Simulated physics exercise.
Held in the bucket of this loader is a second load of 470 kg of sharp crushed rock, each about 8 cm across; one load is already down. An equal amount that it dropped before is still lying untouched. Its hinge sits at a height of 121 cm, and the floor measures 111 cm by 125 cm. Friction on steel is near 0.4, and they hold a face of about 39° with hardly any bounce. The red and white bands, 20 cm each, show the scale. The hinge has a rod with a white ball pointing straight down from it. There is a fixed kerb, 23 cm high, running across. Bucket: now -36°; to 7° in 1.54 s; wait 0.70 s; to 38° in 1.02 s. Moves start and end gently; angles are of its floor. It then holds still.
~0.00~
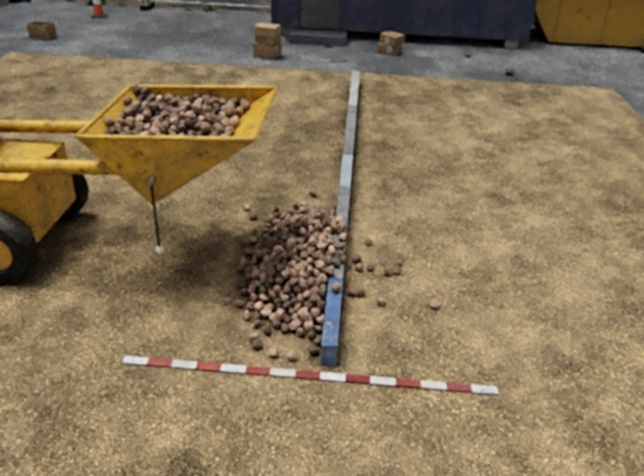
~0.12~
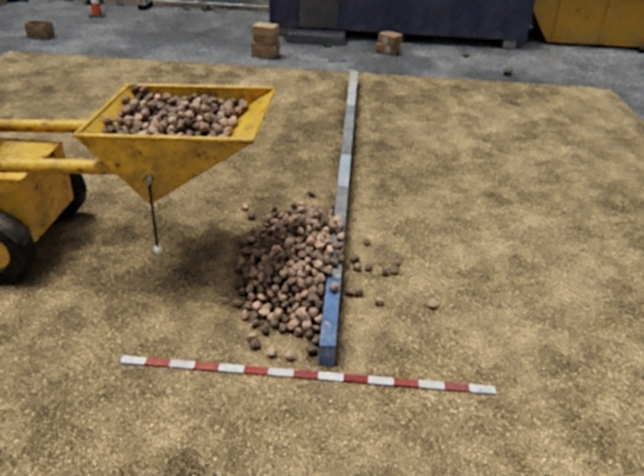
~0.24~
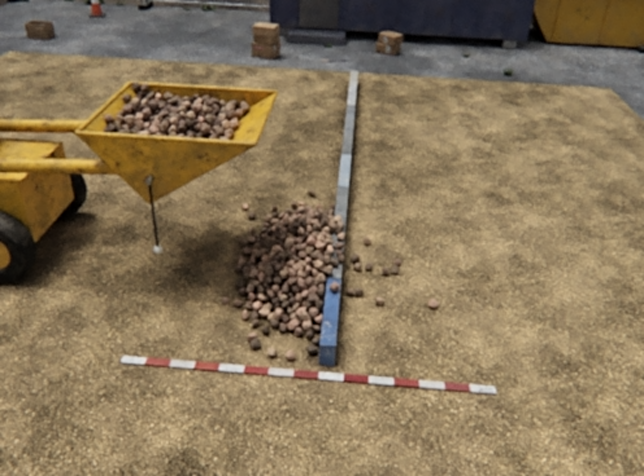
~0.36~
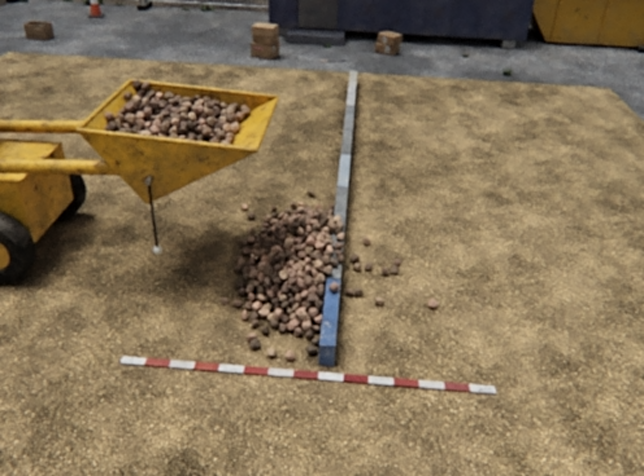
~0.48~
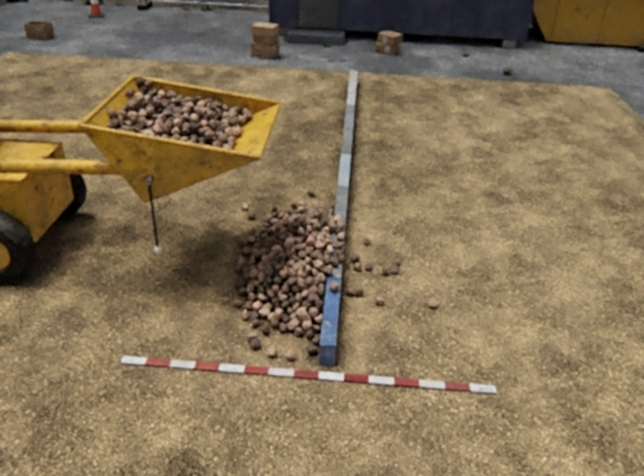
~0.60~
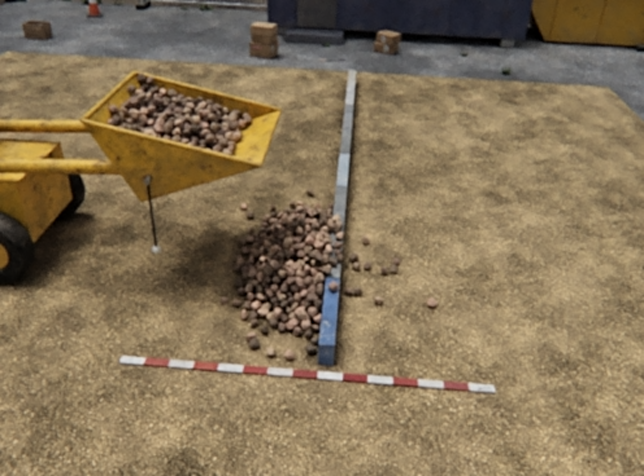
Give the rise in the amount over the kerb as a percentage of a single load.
0 %.
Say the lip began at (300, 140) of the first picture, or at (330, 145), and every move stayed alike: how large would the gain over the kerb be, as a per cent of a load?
I'd say close to 15 per cent for one and close to 50 per cent for the other, in that order.
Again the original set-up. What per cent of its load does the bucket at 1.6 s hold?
About 100 percent.
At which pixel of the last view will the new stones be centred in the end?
I'd say close to (261, 244).
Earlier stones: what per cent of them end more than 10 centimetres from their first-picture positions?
Close to 0 per cent.
After 1.2 s the floor is at 0°; in per cent of one load, 100 in the bucket, 98 on this side of the kerb, 2 over the kerb; the foremost stones are at (384, 274).
After 1.6 s the floor is at 7°; in per cent of one load, 100 in the bucket, 98 on this side of the kerb, 2 over the kerb; the foremost stones are at (384, 274).
After 3.7 s the floor is at 38°; in per cent of one load, 25 in the bucket, 173 on this side of the kerb, 2 over the kerb; the foremost stones are at (384, 274).
After 6.5 s the floor is at 38°; in per cent of one load, 1 in the bucket, 197 on this side of the kerb, 2 over the kerb; the foremost stones are at (385, 273). Net gain over the kerb, 0.
